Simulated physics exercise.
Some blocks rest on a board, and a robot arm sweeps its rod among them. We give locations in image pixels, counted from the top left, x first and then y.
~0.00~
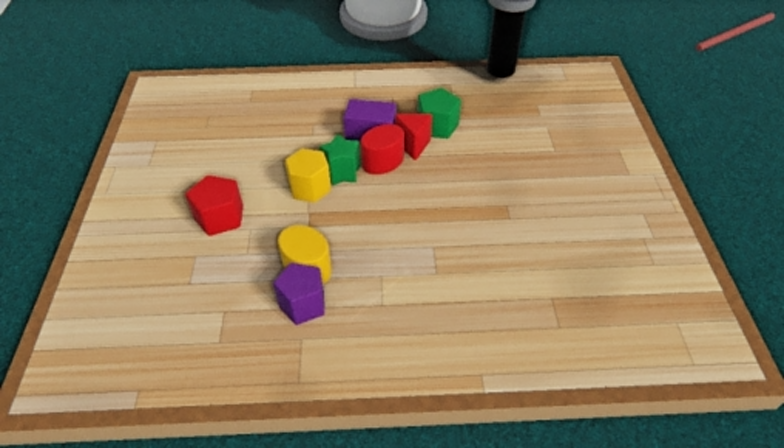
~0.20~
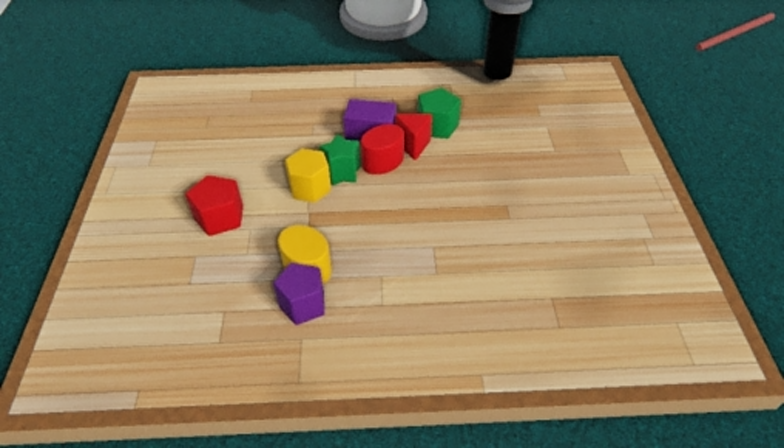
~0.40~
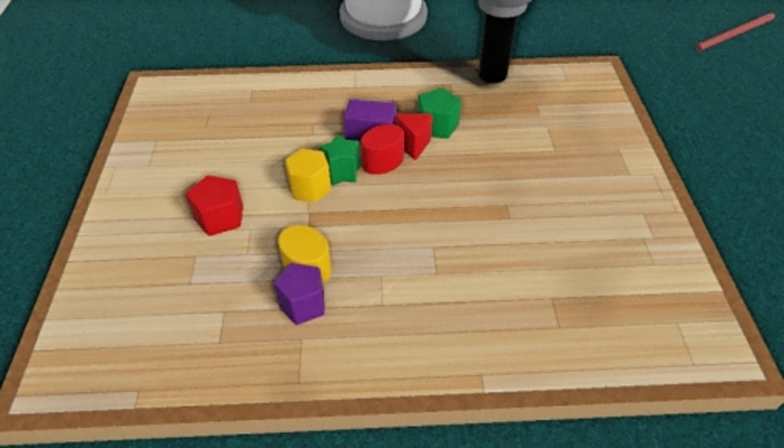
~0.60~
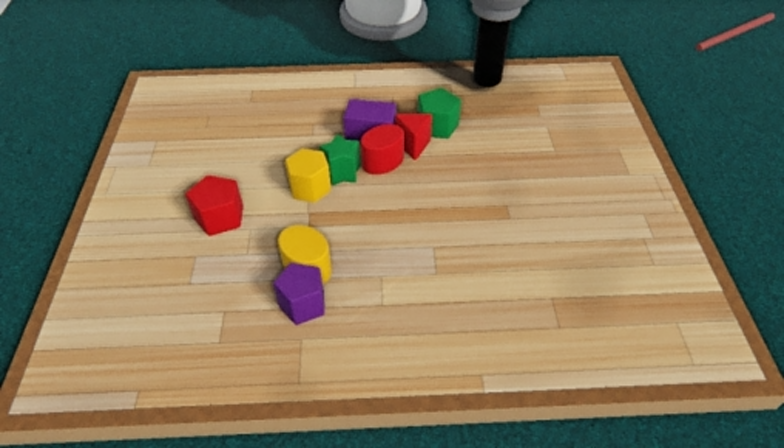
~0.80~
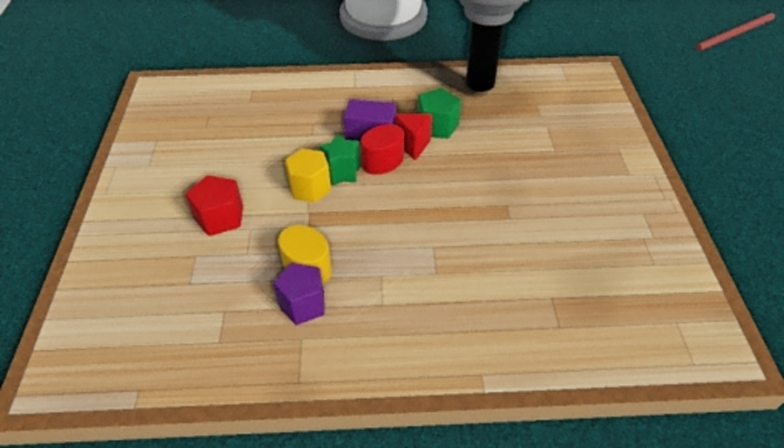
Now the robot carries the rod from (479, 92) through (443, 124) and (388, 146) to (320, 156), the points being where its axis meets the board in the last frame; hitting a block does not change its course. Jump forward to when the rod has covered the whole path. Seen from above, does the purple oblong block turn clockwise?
That would be a yes.
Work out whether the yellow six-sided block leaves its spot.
That block gets shifted.
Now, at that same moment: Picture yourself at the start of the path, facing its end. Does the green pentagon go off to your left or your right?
Over to the left.
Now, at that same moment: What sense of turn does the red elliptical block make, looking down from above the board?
Verdict: Clockwise.
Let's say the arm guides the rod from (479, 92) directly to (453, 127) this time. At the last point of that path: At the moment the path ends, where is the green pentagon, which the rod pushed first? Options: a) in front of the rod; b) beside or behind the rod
a.
What follows on the original path. One third of the way, rod at (444, 115); red elliptical block at (379, 139), turned 15° clockwise; red triangle at (414, 133), turned 15° clockwise; green pentagon at (419, 113).
Two thirds of the way, rod at (387, 137); yellow six-sided block at (302, 162); purple oblong block at (347, 111), turned 25° clockwise; red elliptical block at (366, 171), turned 85° clockwise; red triangle at (420, 155), turned 40° anticlockwise; green pentagon at (384, 146), turned 60° anticlockwise.
At the end, rod at (319, 147); yellow six-sided block at (295, 171); purple oblong block at (309, 105), turned 70° clockwise; red elliptical block at (365, 172), turned 85° clockwise; red triangle at (420, 155), turned 40° anticlockwise; green pentagon at (383, 147), turned 60° anticlockwise.
